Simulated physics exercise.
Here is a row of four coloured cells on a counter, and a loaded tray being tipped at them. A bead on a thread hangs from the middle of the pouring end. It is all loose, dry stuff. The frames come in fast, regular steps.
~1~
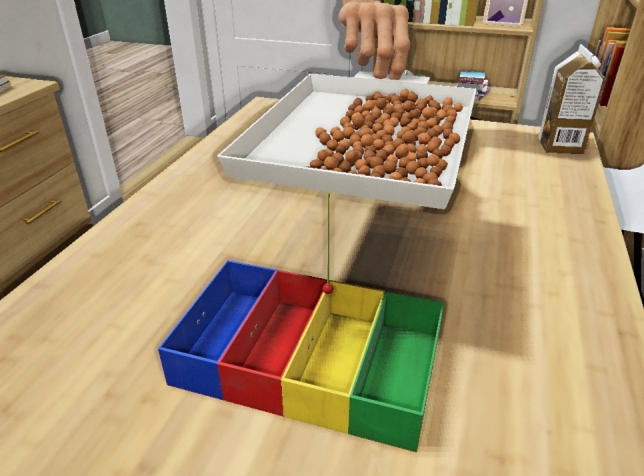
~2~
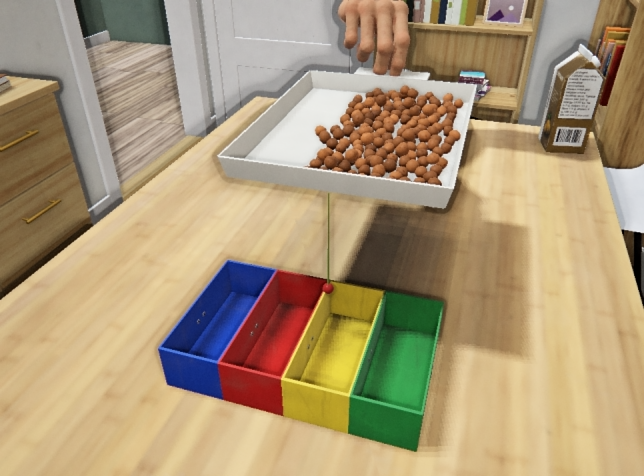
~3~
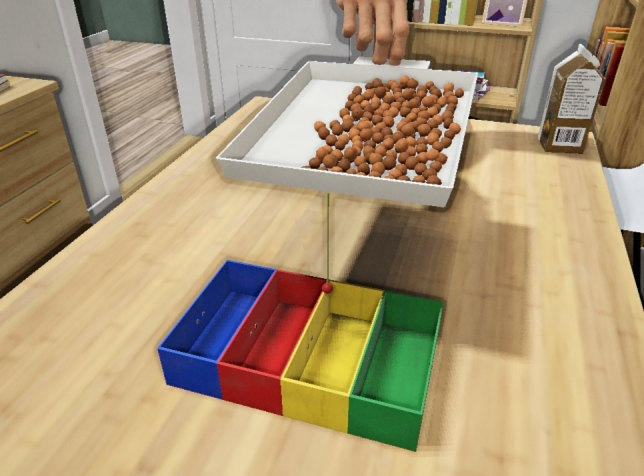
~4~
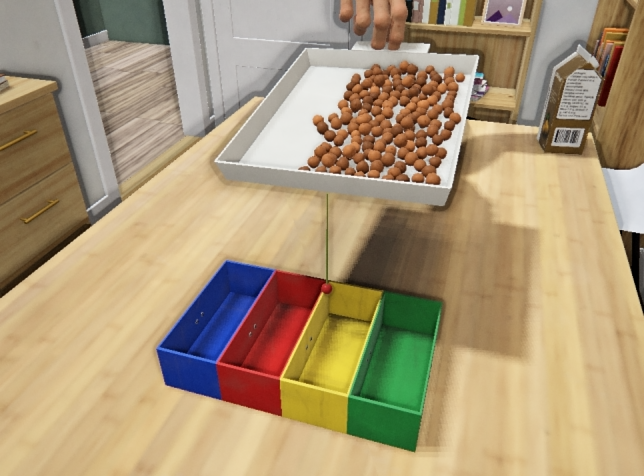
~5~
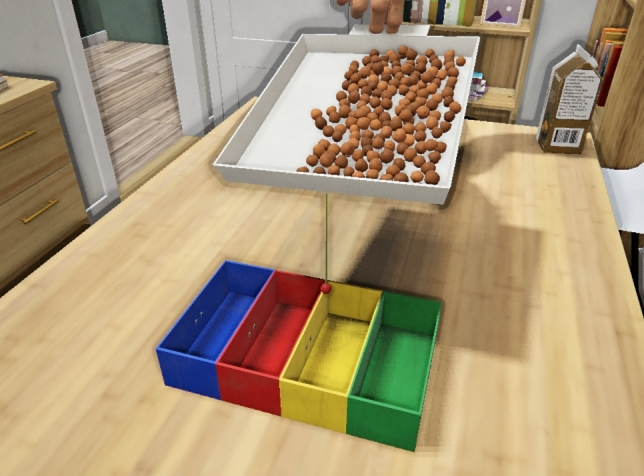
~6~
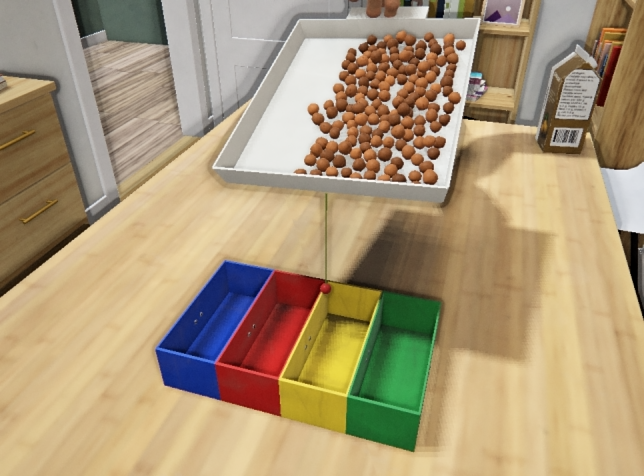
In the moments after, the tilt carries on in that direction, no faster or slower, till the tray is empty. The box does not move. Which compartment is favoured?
Most goes to the blue cell.
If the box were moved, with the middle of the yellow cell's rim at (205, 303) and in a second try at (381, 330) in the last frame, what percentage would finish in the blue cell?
Near 0 % and 40 %.
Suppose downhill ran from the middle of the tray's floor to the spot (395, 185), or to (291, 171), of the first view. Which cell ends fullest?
The first try: The cell in green. The second: That blue cell.
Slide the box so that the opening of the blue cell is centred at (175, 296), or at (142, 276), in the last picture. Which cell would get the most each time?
In turn: That red cell; that yellow cell.
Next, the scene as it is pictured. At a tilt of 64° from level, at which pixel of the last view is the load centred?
At about (322, 131).
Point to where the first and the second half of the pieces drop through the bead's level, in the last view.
Around (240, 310) and then (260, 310).
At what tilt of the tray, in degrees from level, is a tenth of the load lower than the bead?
Near 95 degrees.
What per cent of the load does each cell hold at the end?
About: Blue cell 50, red cell 30, yellow cell 20, green cell 0 per cent.
Soon after the last picture, tray tipped steeply; nearly all on the tray; a stray few in the yellow cell; a stray few falling or outside the box.
A little later, tray tipped past a quarter turn; about a quarter on the tray; about a quarter in the blue cell; about a quarter in the red cell; a stray few in the yellow cell; about a quarter falling or outside the box.
Later still, tray tipped past a quarter turn; about half in the blue cell; about a third in the red cell; about a quarter in the yellow cell; a stray few in the green cell; a small part falling or outside the box.
At rest, tray tipped past a quarter turn; about half in the blue cell; about a third in the red cell; about a quarter in the yellow cell; a stray few in the green cell; a small part outside the box.
